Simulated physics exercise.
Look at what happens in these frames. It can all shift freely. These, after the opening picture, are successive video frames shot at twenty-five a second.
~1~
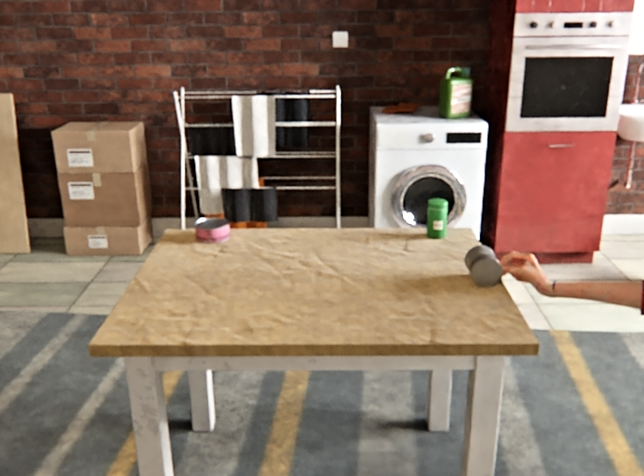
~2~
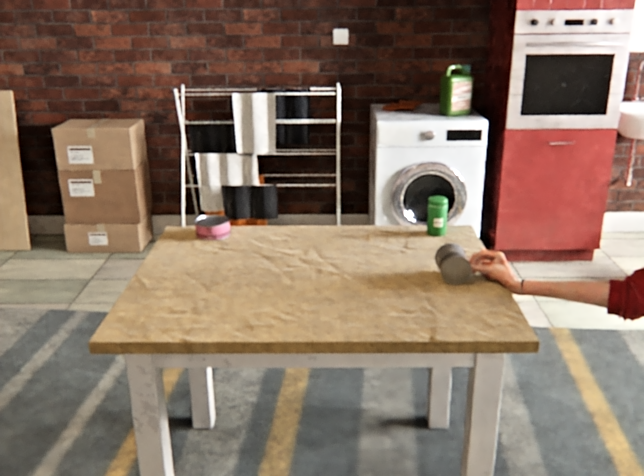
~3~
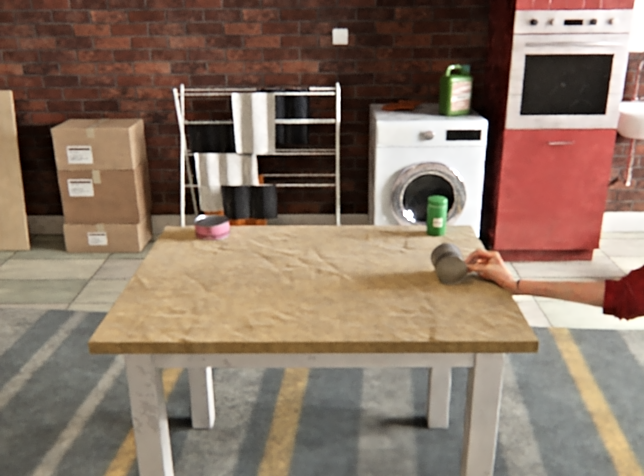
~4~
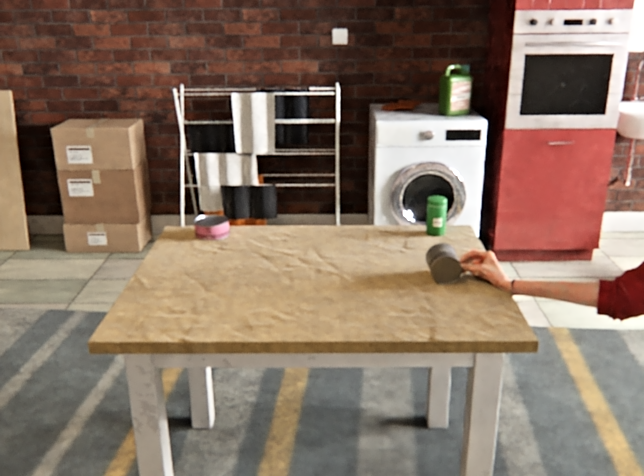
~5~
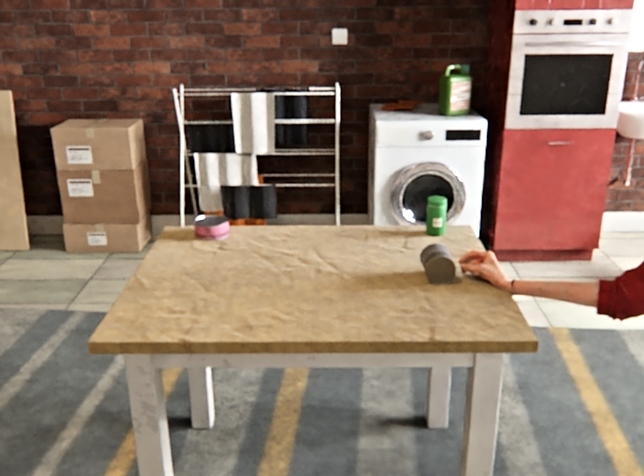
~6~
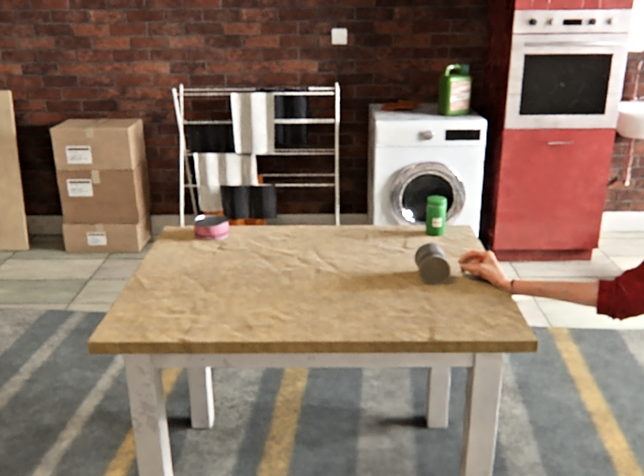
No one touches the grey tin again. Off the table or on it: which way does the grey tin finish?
On it.
Then, 0.10 s after the last picture, grey tin rolled about its own width near (420, 264).
Then, 0.20 s after the last picture, grey tin rolled about its own width near (410, 264).
Then, 0.40 s after the last picture, grey tin rolled about its own width near (393, 264).
Then, 0.60 s after the last picture, grey tin rolled well along near (384, 264).
At rest, moved from the start, grey tin. Seen from the same camera at the end, grey tin near (381, 264).
